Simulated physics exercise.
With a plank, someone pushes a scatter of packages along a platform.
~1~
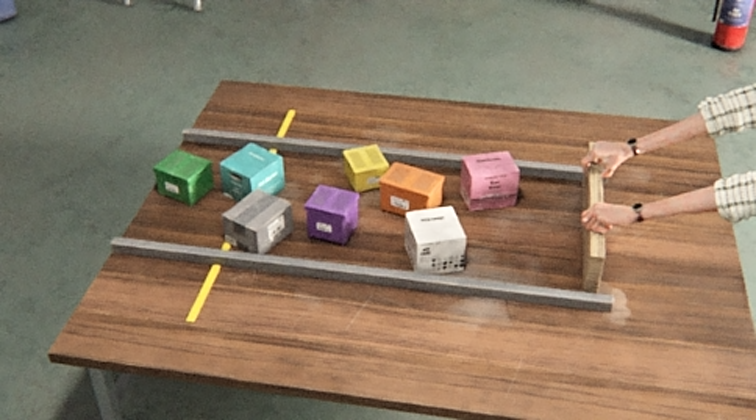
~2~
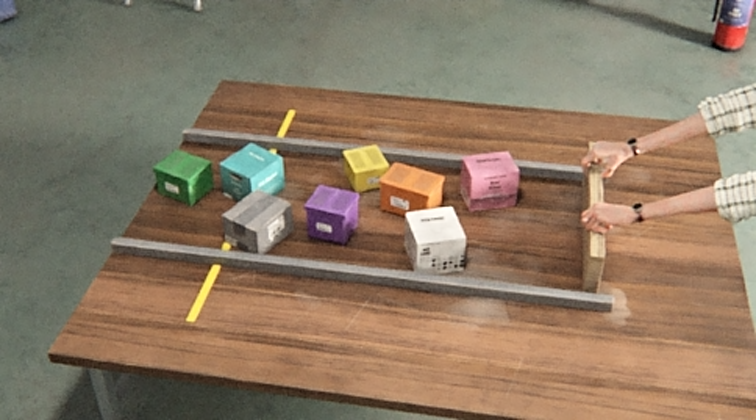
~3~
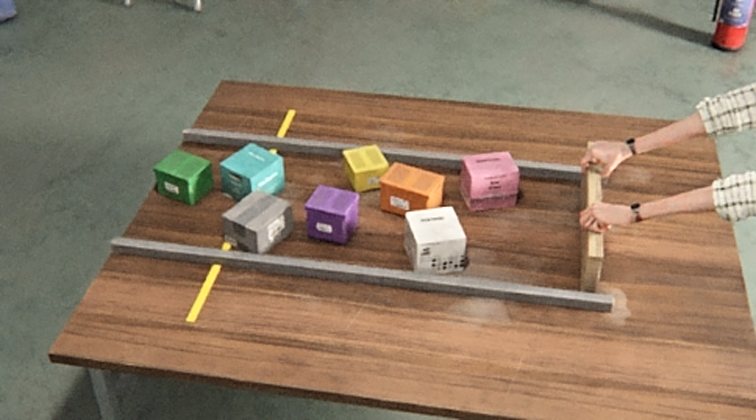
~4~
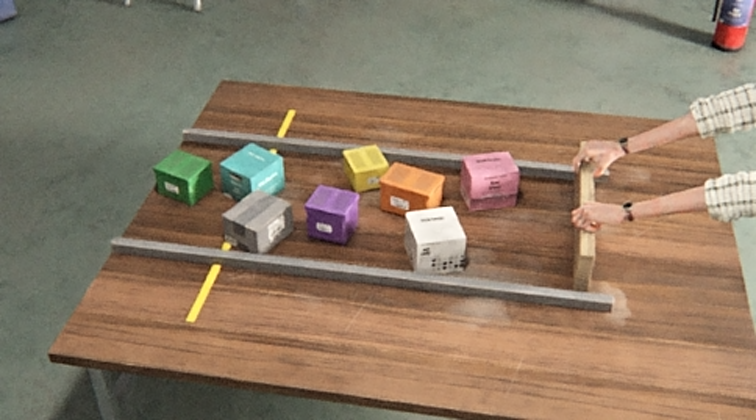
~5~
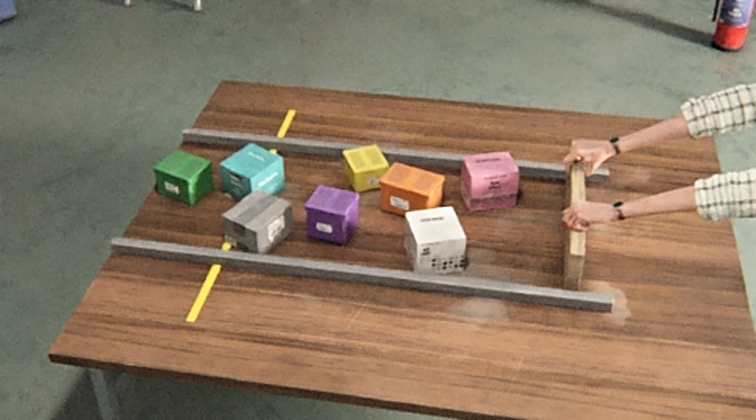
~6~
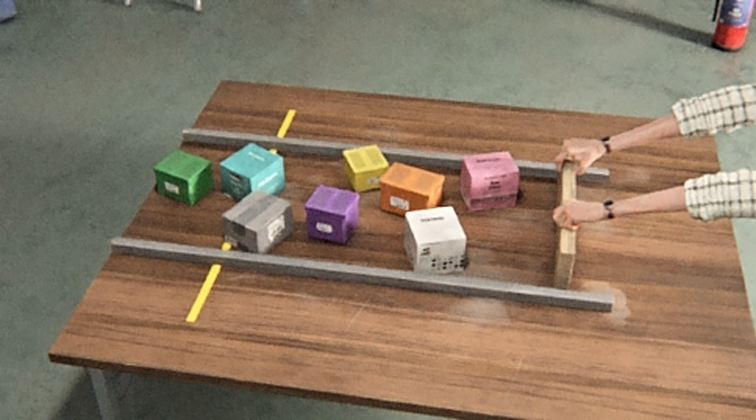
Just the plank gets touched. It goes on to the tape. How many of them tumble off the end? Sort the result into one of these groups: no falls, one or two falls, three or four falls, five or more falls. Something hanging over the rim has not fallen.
One or two falls.
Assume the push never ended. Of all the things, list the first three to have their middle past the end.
Green tote, grey parcel, turquoise box.
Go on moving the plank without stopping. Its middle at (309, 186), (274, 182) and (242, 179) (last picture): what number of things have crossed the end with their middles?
Past the end: 0, 0 and 2.
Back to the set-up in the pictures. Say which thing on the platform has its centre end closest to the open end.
Turquoise box.
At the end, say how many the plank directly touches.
Contact count: 3.
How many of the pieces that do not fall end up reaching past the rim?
As for overhanging, the count is 0.
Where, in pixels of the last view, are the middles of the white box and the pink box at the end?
The white box comes to rest close to (211, 211), while the pink box rests close to (241, 150).
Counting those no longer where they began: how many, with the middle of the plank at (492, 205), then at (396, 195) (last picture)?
First 1 and then 5.
Early on, none off yet; green tote at rest near (185, 178); turquoise box at rest near (253, 176); grey parcel at rest near (258, 223).
Finally, the number that fall off is one or two; lost, grey parcel and green tote.
